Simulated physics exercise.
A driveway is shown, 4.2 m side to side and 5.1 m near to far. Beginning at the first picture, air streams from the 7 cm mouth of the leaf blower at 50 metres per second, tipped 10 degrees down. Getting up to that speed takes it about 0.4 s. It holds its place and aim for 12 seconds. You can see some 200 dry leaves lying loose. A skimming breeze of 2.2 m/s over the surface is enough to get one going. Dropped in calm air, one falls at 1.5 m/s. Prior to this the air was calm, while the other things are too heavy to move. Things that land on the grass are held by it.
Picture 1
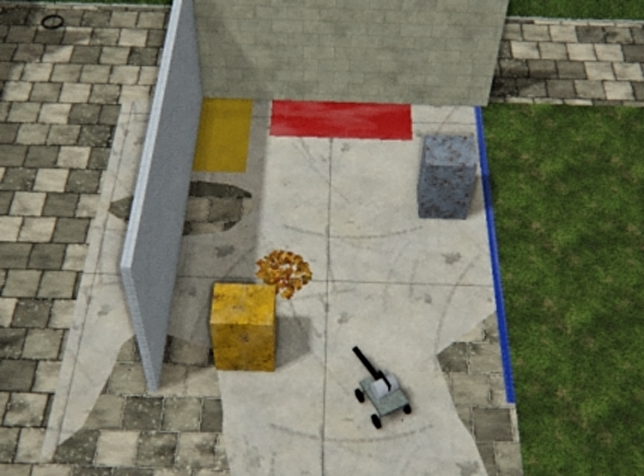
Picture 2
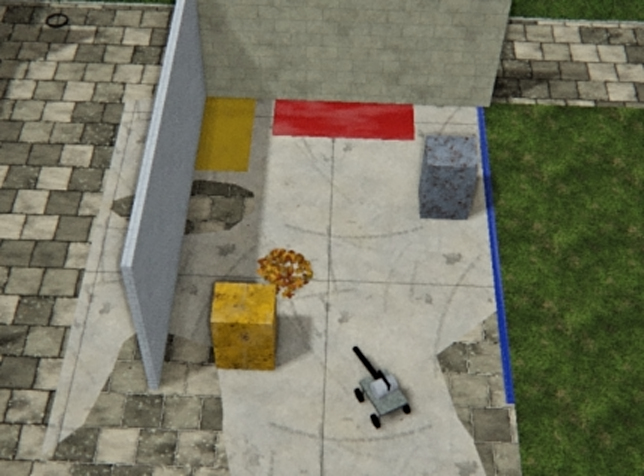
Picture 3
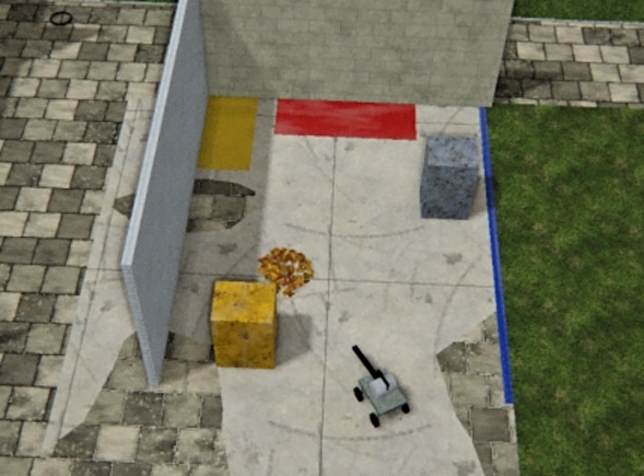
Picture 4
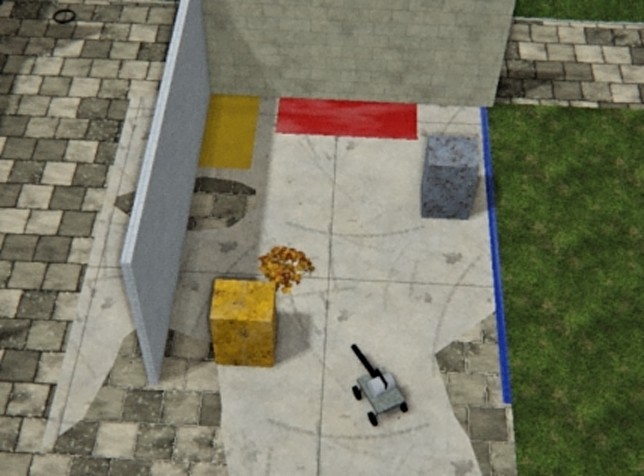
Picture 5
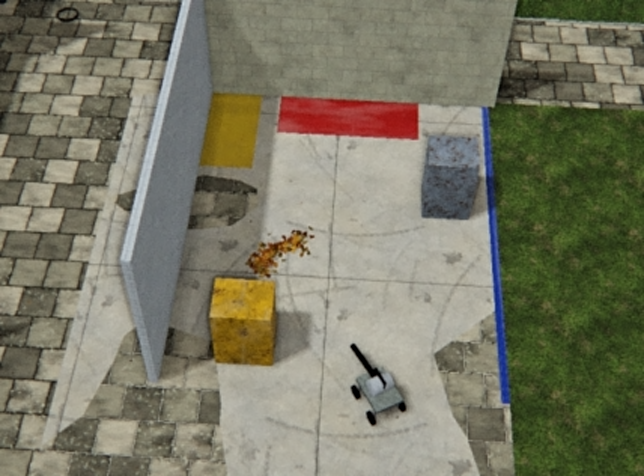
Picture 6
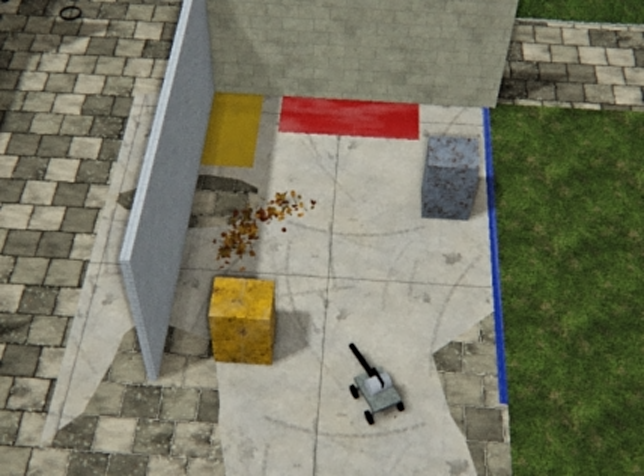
To begin with, a round patch of dry leaves lies still on a driveway behind a yellow bin, with a small wheeled leaf blower nearby. The patch then begins to break up, stretches into a ragged streak, and scatters up the driveway toward the yellow painted bay, while the blower stays put.
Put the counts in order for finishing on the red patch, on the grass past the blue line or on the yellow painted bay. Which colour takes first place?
It is yellow that takes the most.
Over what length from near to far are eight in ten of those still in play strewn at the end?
0.8 m, roughly.
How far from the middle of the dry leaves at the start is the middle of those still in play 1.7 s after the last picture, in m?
About 3.0 m.
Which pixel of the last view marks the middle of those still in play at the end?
I'd put it close to (221, 98) in the last view.
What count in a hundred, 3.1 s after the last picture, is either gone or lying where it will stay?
About 40 %.
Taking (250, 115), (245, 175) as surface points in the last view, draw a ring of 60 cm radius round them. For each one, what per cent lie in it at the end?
Estimates in listed order: 30 %; 0 %.
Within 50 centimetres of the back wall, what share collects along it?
90 %.
Then, 1.7 s after the last picture, 84 % are on the move or not yet settled, 4 % are on the red patch, 0 % on the grass past the blue line and 54 % on the yellow painted bay; the middle of those still in play is near (212, 121).
Then, 3.1 s after the last picture, 60 % are on the move or not yet settled, 8 % are on the red patch, 0 % on the grass past the blue line and 64 % on the yellow painted bay; the middle of those still in play is near (220, 102).
Then, 5.8 s after the last picture, 46 % are on the move or not yet settled, 9 % are on the red patch, 0 % on the grass past the blue line and 66 % on the yellow painted bay; the middle of those still in play is near (220, 98).
Then, 11.2 s after the last picture, at the end, 10 % are on the red patch, 0 % on the grass past the blue line and 74 % on the yellow painted bay; the middle of those still in play is near (221, 98).
